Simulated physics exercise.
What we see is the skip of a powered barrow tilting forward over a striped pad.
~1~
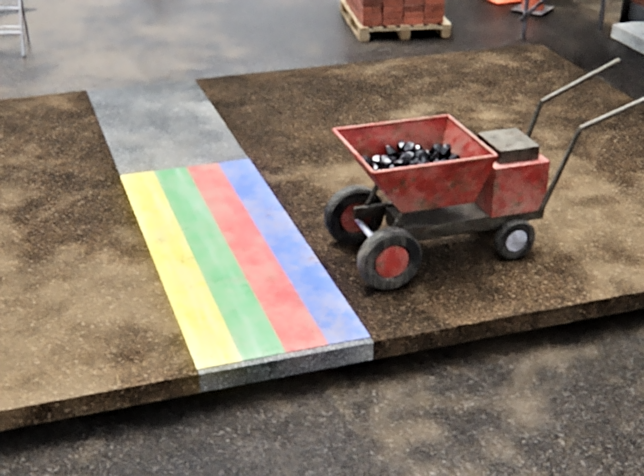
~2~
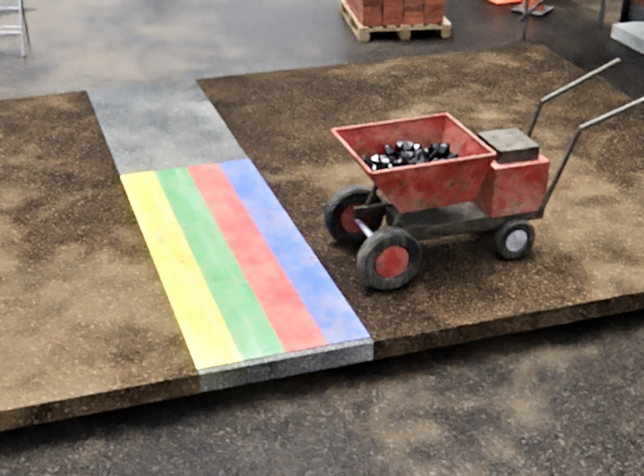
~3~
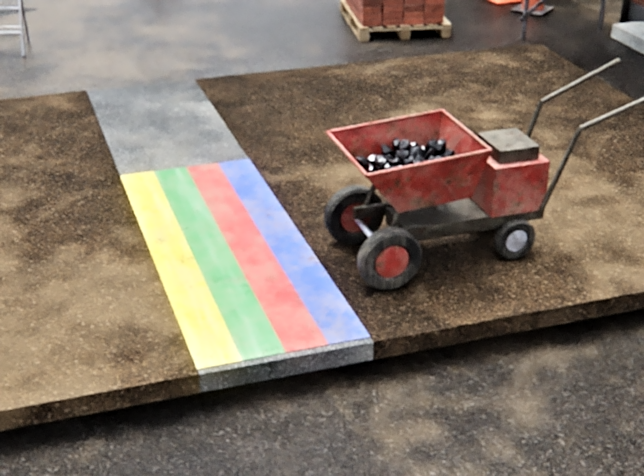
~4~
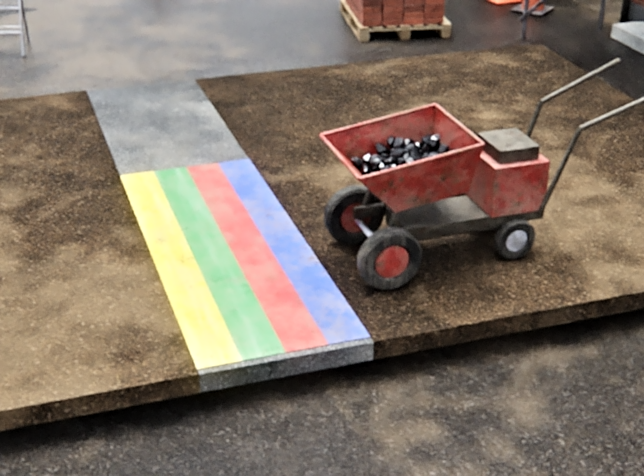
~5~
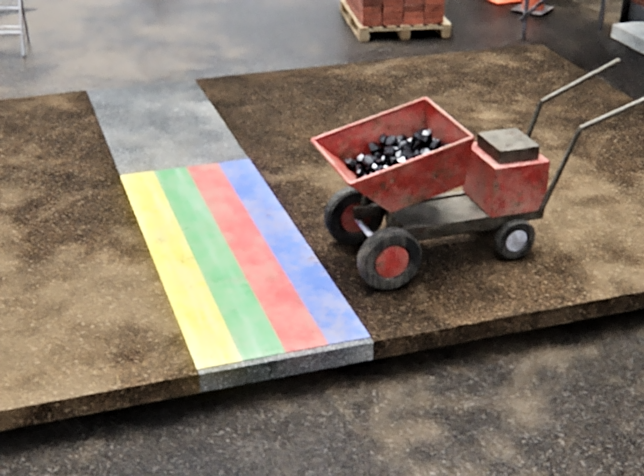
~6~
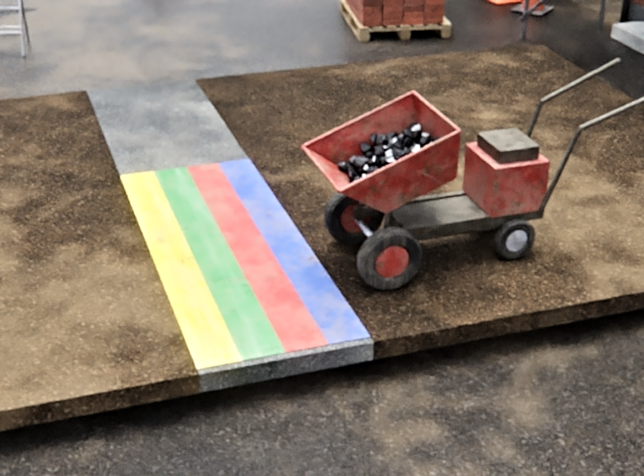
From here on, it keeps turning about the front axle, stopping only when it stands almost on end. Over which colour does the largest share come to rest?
The largest share rests over red.
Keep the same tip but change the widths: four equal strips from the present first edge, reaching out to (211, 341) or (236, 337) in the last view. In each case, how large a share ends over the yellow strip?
In order, 20 % and 20 %.
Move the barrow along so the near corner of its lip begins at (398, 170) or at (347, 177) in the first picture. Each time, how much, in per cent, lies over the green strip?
Result: Try 1 = 20 %, try 2 = 50 %.
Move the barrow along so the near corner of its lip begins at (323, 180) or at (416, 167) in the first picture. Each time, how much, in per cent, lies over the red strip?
0 % then 30 %.
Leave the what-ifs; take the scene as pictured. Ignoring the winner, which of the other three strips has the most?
The answer is the green one.
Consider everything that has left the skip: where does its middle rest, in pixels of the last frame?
Around (252, 279).
Soon, skip tipped steeply; all in the skip.
A while on, skip tipped right over; nearly all in the skip; a stray few over the red strip; a stray few falling.
Towards the end, skip tipped right over; about half in the skip; about a quarter over the red strip; about a quarter over the green strip; a small part over the yellow strip; a stray few off the paint.
Finally, skip tipped right over; a small part in the skip; a small part over the blue strip; about half over the red strip; about a third over the green strip; a small part over the yellow strip; a stray few off the paint.
